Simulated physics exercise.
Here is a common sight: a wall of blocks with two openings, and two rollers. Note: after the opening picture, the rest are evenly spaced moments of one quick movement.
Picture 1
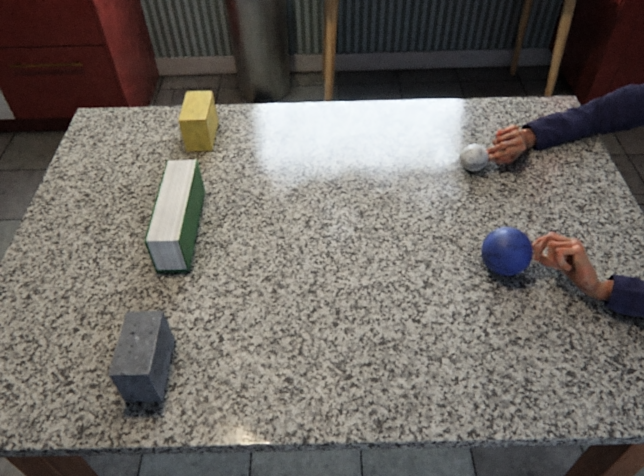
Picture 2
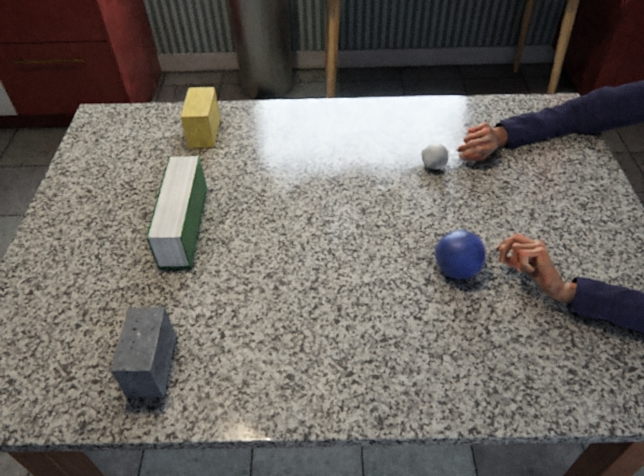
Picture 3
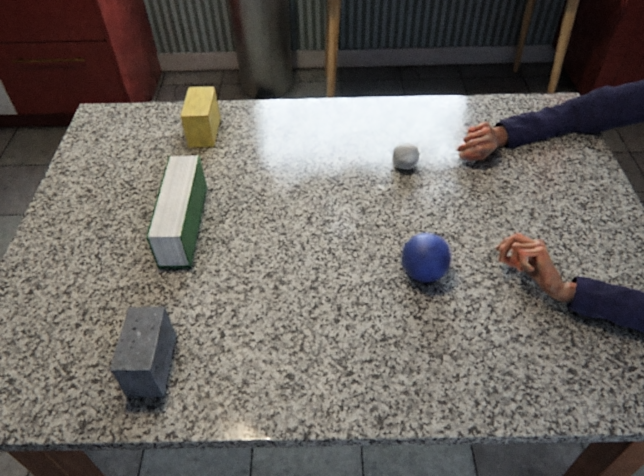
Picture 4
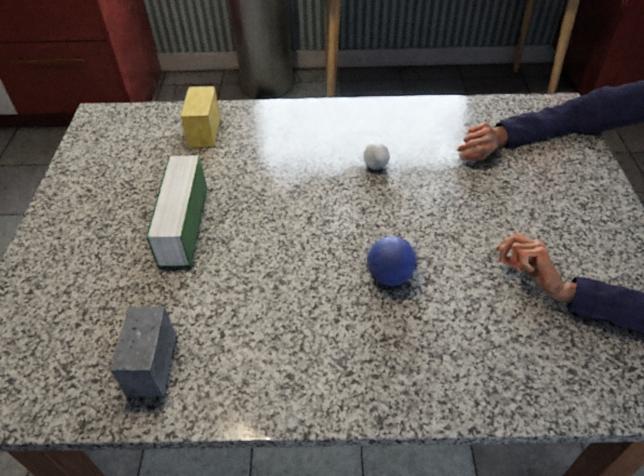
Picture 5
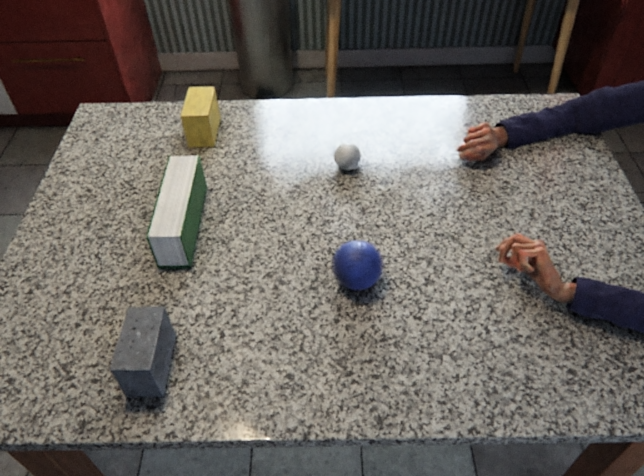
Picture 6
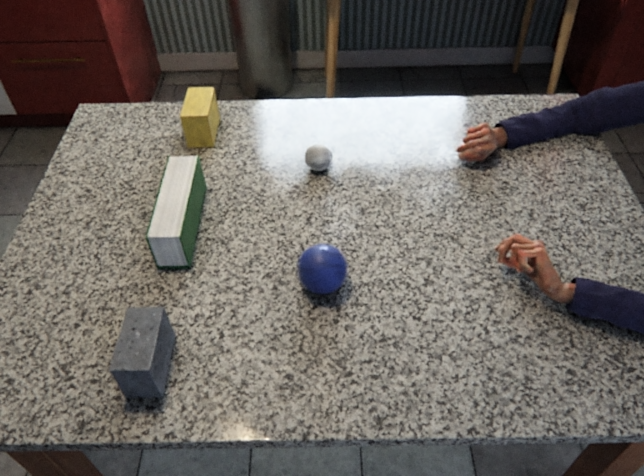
At the start, two hands touch a small white ball and a larger blue ball on the right of a speckled table, across from three upright blocks. The hands release them, and both balls roll a long way left, the blue one drifting slightly toward the near edge, while the blocks stay still.
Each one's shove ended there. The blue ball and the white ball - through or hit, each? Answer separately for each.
The blue ball gets by; the white ball gets by.
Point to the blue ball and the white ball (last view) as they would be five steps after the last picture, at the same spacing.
Estimated centres: First approx. (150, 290), second approx. (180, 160).
Then, 0.38 s past the last view, blue ball heading on near (101, 292); white ball heading on near (143, 159).
Then, 0.84 s past the last view, blue ball heading on; white ball heading on.
Finally, the blue ball passes through its gap; the white ball passes through its gap.
